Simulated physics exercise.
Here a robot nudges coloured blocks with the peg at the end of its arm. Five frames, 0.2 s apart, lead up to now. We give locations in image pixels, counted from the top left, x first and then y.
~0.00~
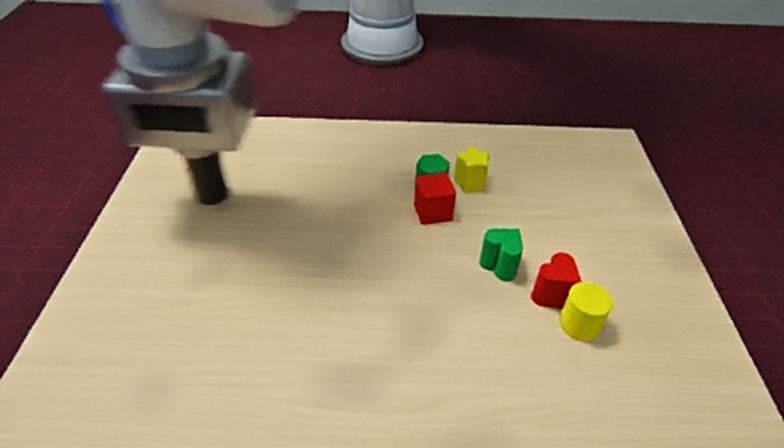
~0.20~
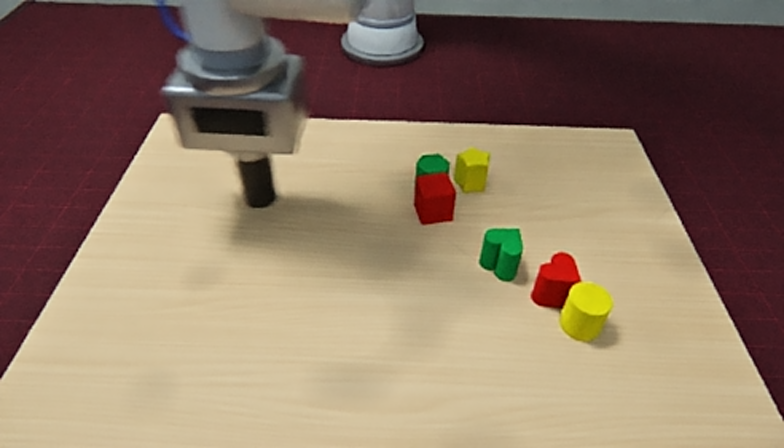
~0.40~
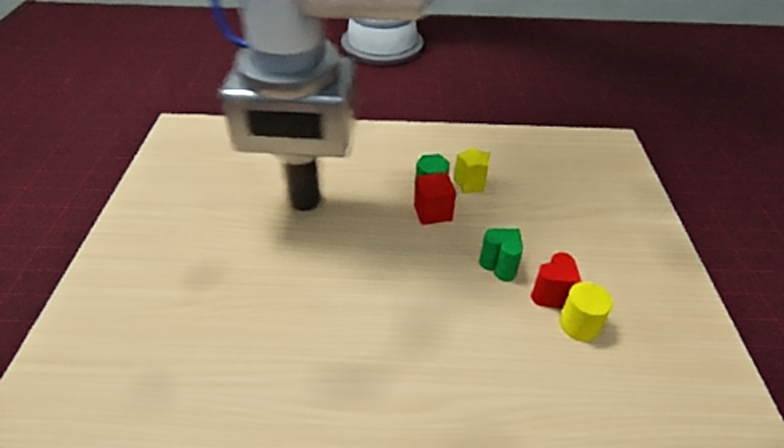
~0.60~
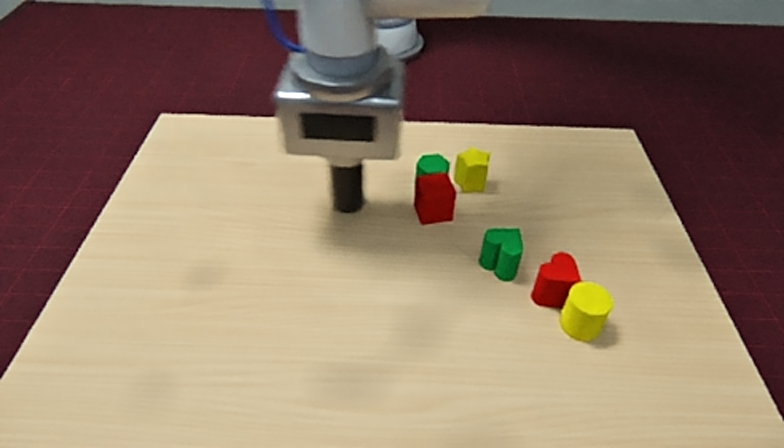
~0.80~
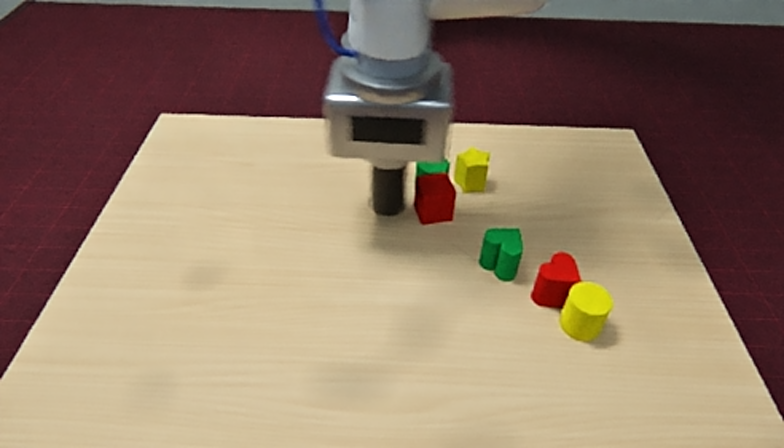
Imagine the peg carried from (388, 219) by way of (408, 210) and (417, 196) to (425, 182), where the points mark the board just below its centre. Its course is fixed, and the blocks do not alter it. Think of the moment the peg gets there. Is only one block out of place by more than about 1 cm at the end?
No
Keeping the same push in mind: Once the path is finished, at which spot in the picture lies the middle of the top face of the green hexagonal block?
Around (449, 142).
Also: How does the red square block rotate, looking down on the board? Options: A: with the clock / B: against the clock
The one that fits is A, with the clock.
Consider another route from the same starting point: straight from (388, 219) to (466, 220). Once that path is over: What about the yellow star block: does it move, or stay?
Put simply, it goes somewhere else.
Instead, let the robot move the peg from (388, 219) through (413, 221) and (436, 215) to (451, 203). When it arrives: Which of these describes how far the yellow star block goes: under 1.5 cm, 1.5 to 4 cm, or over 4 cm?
Between 1.5 and 4 cm.
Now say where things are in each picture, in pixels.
In the first picture, peg's lower end (213, 196); green hexagonal block (433, 163); red square block (436, 185); yellow star block (475, 157).
In the second picture, peg (261, 198); blocks still.
In the third picture, peg (306, 201); blocks still.
In the fourth picture, peg (348, 204); blocks still.
In the fifth picture, peg (388, 206); green hexagonal block (433, 163); red square block (436, 185); yellow star block (475, 157).
What follows on the original path. Halfway along, peg (414, 190); green hexagonal block (435, 160); red square block (449, 181), turned 15° clockwise.
At the end, peg (426, 169); green hexagonal block (449, 142); red square block (451, 180), turned 30° clockwise; yellow star block still.
